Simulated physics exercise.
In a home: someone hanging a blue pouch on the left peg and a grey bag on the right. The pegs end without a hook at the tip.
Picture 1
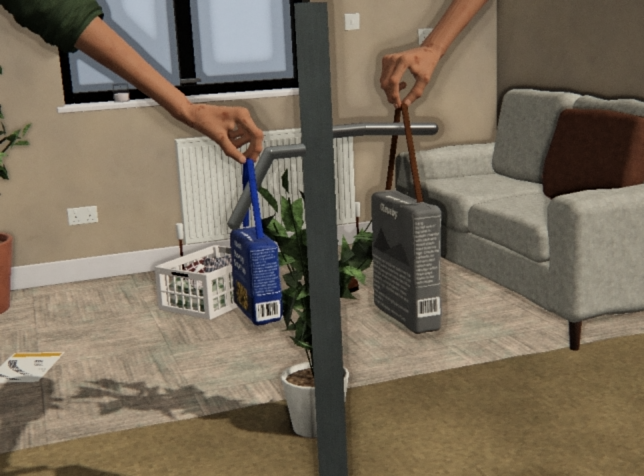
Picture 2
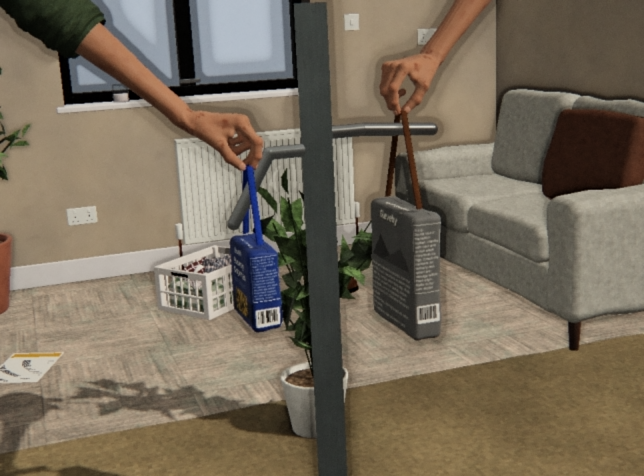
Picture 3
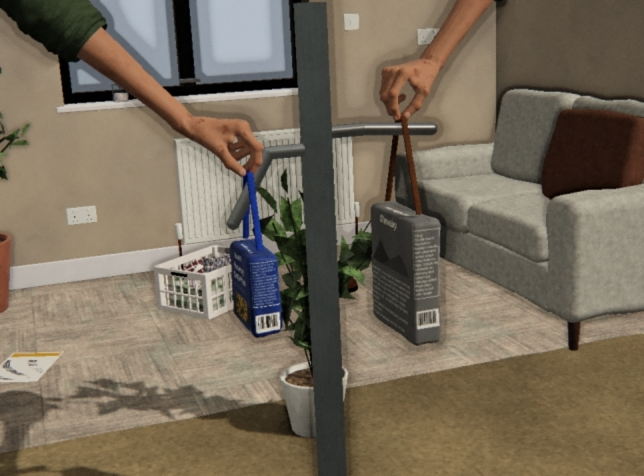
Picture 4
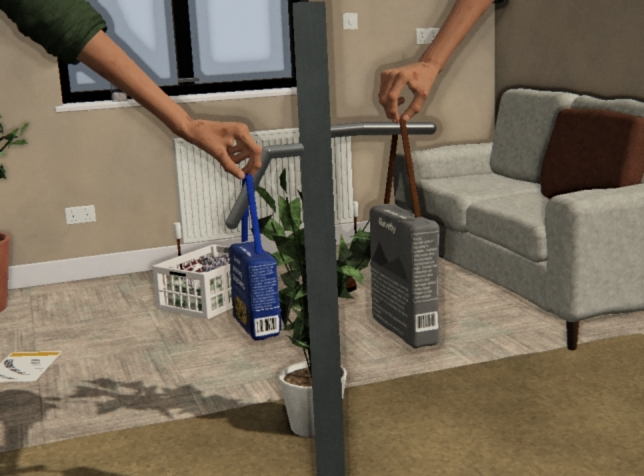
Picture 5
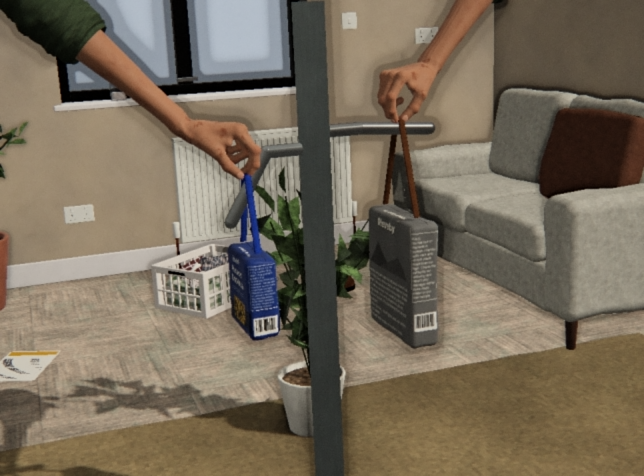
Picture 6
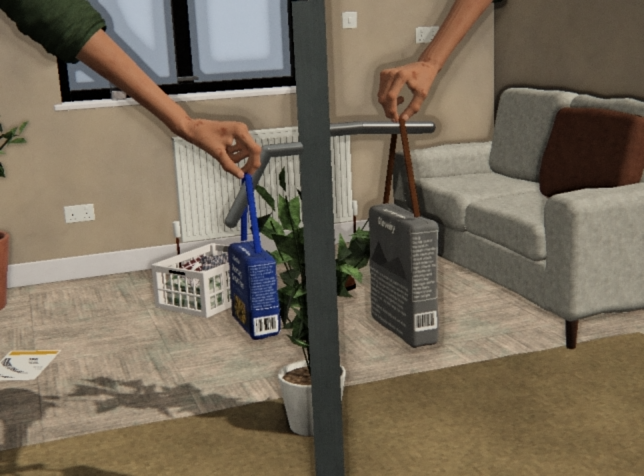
In a living room, two hands lower a blue pouch and a grey bag slightly.
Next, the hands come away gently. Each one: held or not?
Blue pouch - not held, grey bag - held.
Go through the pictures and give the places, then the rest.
Blue pouch (256, 275); grey bag (405, 260); left peg tip (234, 223); right peg tip (432, 129), in the first frame.
Blue pouch (256, 282); grey bag (404, 266), in the second frame.
Blue pouch (256, 287); grey bag (404, 271), in the third frame.
Blue pouch (255, 290); grey bag (403, 274), in the fourth frame.
Blue pouch (254, 290); grey bag (402, 274), in the fifth frame.
Blue pouch (254, 289); grey bag (402, 273); left peg tip (231, 222), sloping steeply down; right peg tip (430, 127), about level, in the sixth frame.
Then, 0.26 s later than the last view, blue pouch falling near (260, 379); grey bag hanging from its loop near (402, 274).
Then, 0.50 s later than the last view, blue pouch on the floor; grey bag hanging from its loop near (404, 275).
Finally, blue pouch on the floor; grey bag hanging from its loop near (404, 275). The blue pouch comes down and the grey bag stays hanging.
